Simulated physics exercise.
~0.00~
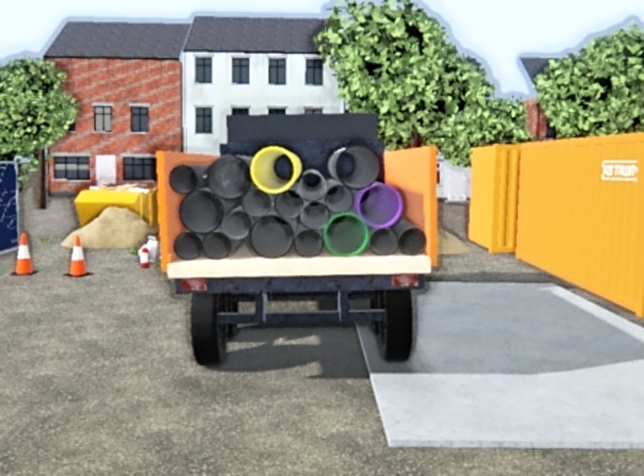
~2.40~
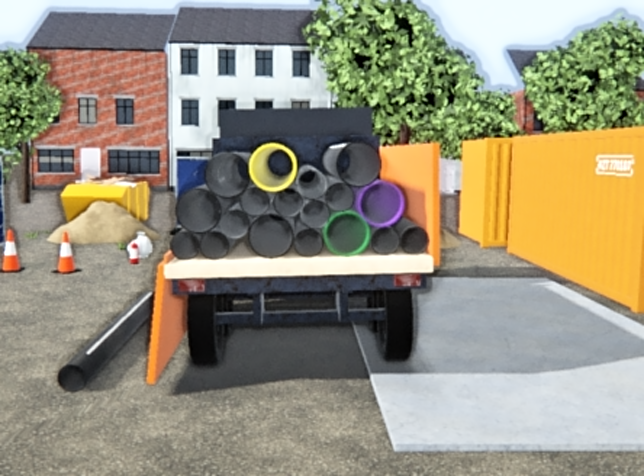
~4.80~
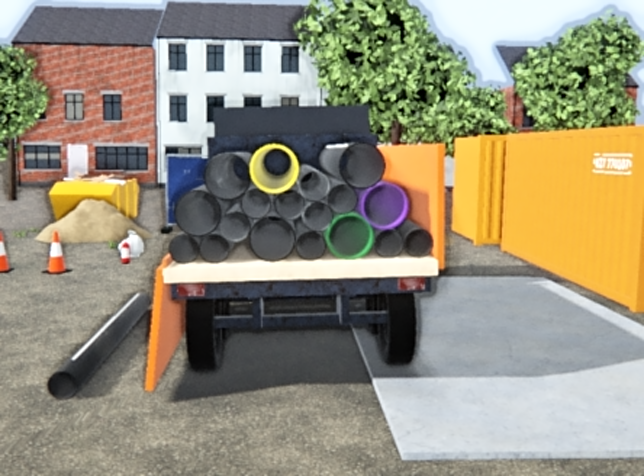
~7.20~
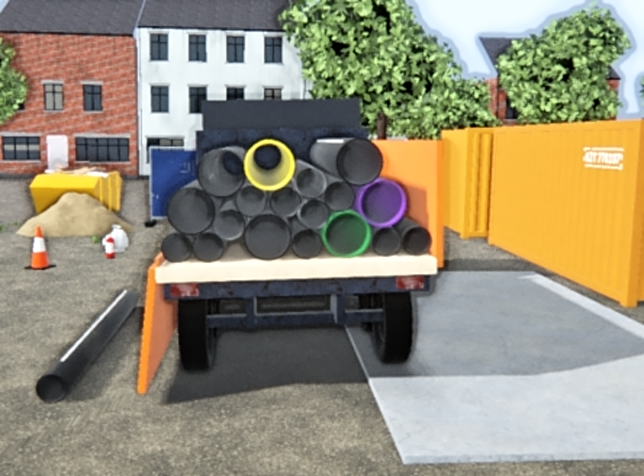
A flatbed lorry, seen from its tail end, stands in a gravel yard stacked with dark pipes between orange drop sides, with brick and white houses and trees behind and yellow containers to the right. A yellow-rimmed pipe sits high on the pile, a purple one rests on others toward the right, and a green one lies on the deck. The left drop side swings out and down while the right one holds. One dark pipe goes over the left side and ends on the gravel beside the lorry. The view drifts slightly sideways as the rest stay stacked, the coloured three still in place.
